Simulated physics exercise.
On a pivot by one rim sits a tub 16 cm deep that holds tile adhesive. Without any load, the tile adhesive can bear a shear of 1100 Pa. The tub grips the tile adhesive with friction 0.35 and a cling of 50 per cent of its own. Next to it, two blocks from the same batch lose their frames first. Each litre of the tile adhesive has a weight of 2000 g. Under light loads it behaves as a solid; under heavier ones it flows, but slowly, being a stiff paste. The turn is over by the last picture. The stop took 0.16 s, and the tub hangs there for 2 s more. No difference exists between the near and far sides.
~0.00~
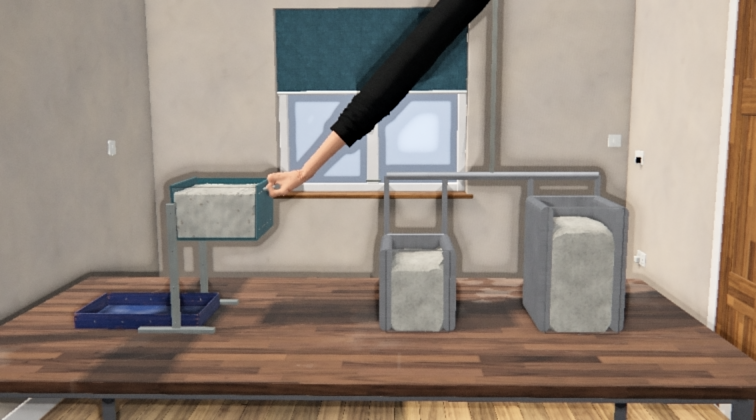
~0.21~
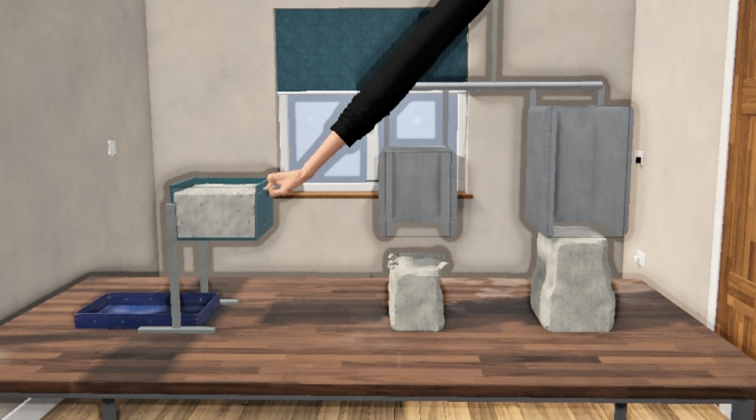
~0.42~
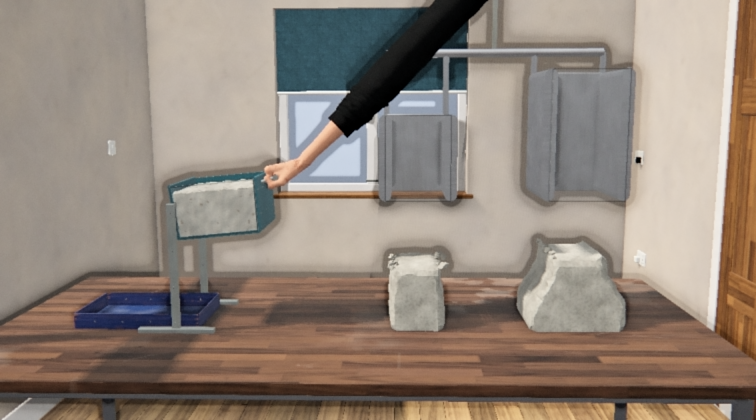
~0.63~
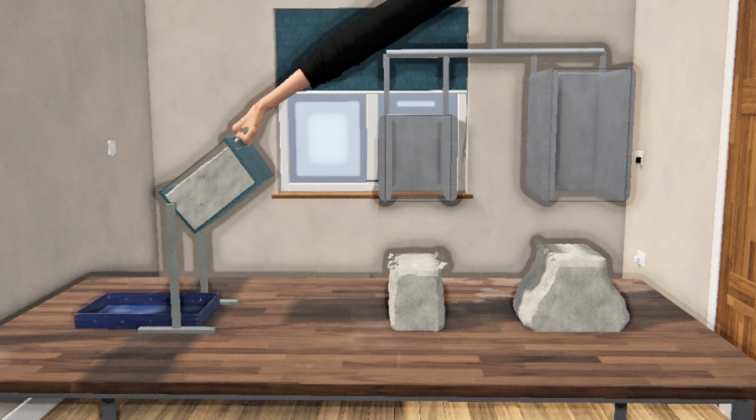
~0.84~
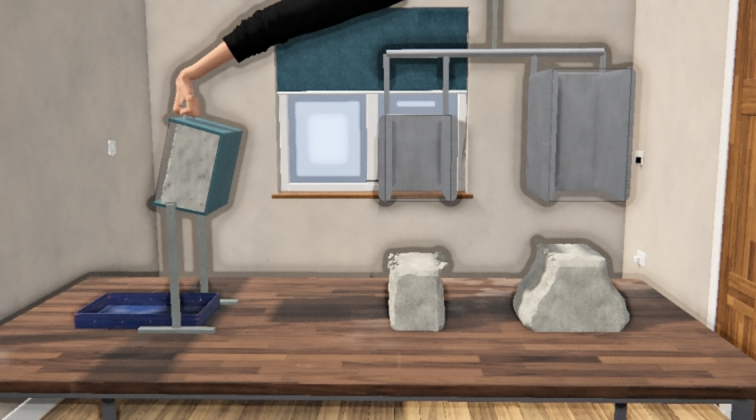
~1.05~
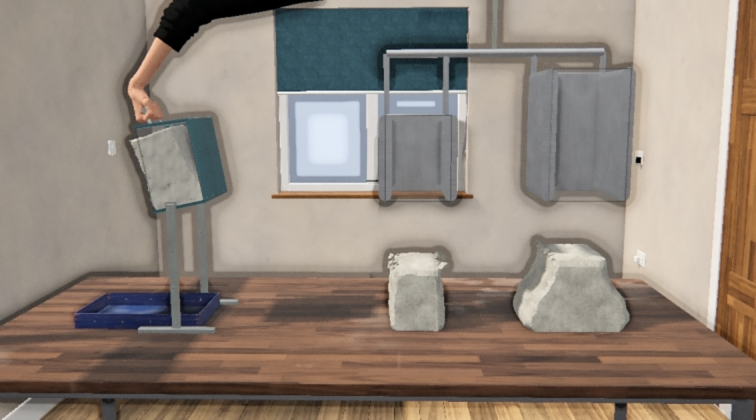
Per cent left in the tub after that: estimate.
Roughly 12 percent.
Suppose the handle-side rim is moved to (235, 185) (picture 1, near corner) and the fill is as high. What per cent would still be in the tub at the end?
That would leave about 14 % in the tub.
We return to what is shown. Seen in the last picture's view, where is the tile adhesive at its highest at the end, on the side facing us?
Peak location: Approx. (198, 184).
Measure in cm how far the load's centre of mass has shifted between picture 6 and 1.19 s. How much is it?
The distance comes to some 7 cm.
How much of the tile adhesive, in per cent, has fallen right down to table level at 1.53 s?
Roughly 70 per cent.
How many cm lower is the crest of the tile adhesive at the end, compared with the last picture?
17 cm.
After 1.19 s, the tub is at 100 degrees and holds 55 %.
After 1.36 s, the tub is at 100 degrees and holds 24 %.
After 1.53 s, the tub is at 100 degrees and holds 12 %.
After 1.70 s, the tub is at 100 degrees and holds 12 %.
After 3.05 s, at the end, the tub is at 100 degrees and holds 12 %.
